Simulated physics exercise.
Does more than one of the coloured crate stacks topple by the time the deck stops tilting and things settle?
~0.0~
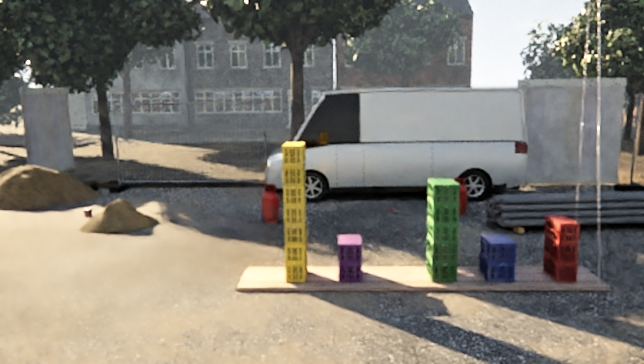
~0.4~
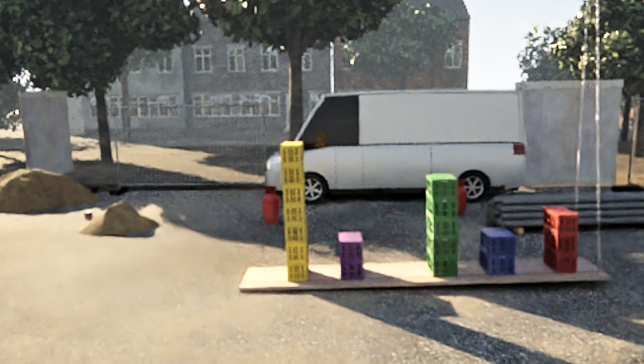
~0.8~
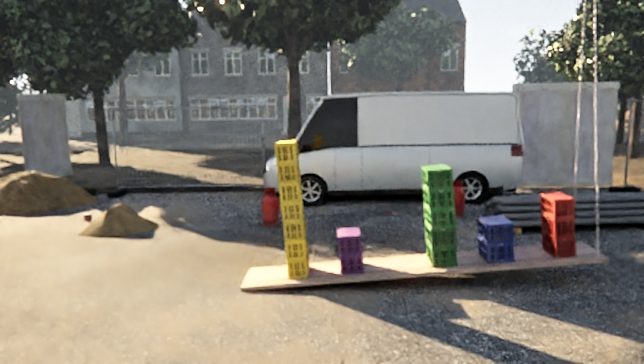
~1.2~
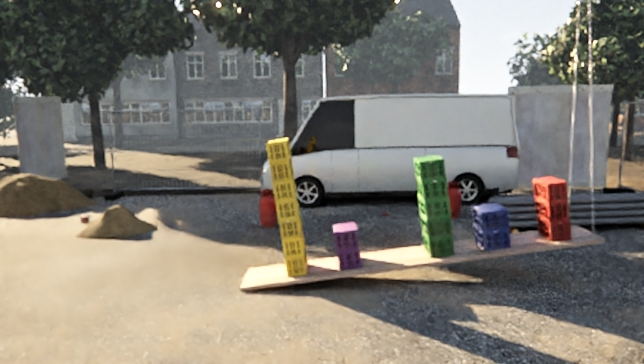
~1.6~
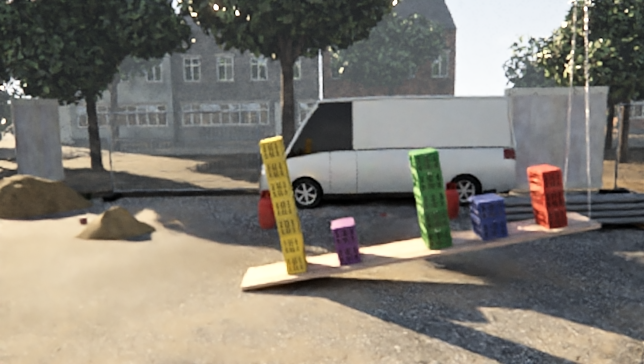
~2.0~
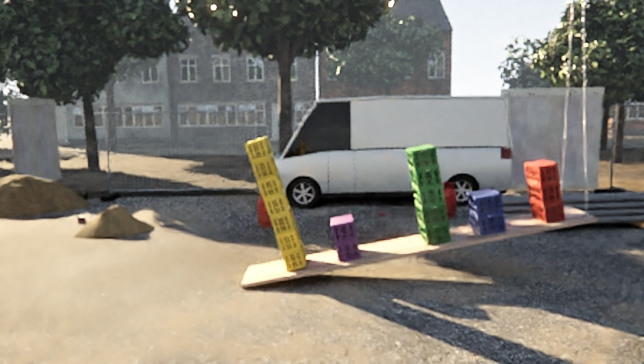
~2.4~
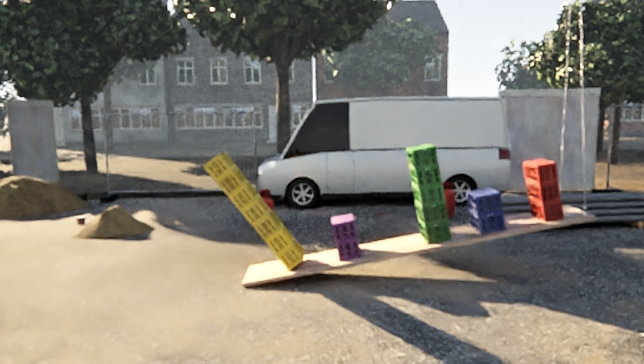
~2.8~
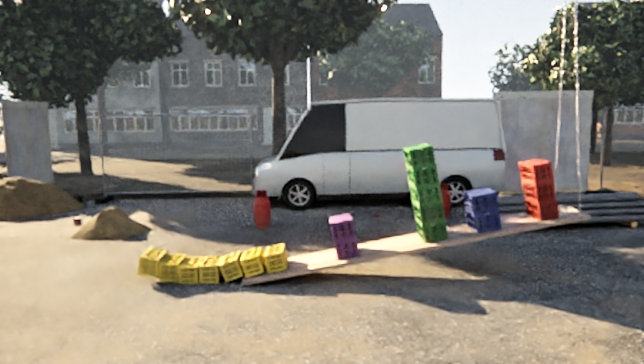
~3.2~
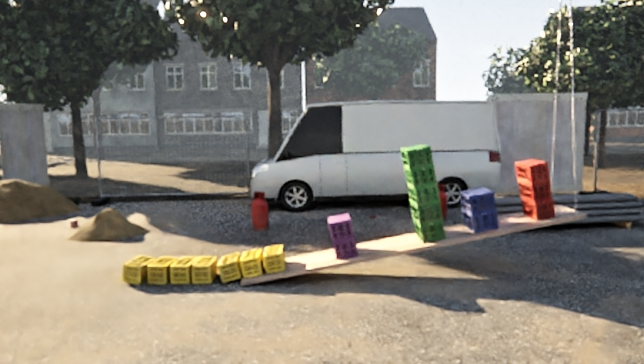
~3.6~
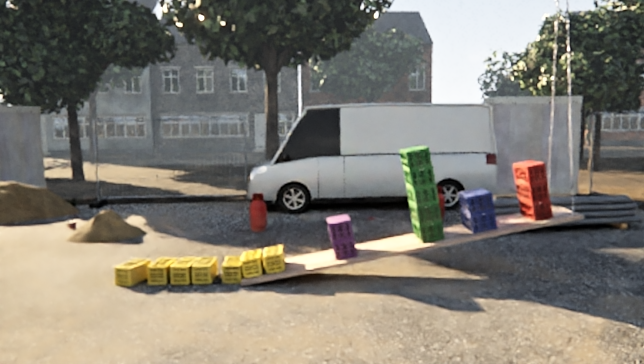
No, only the yellow stack goes over, ending in a row at the low left end. The purple, green, blue and red stacks stay standing on the sloping deck.
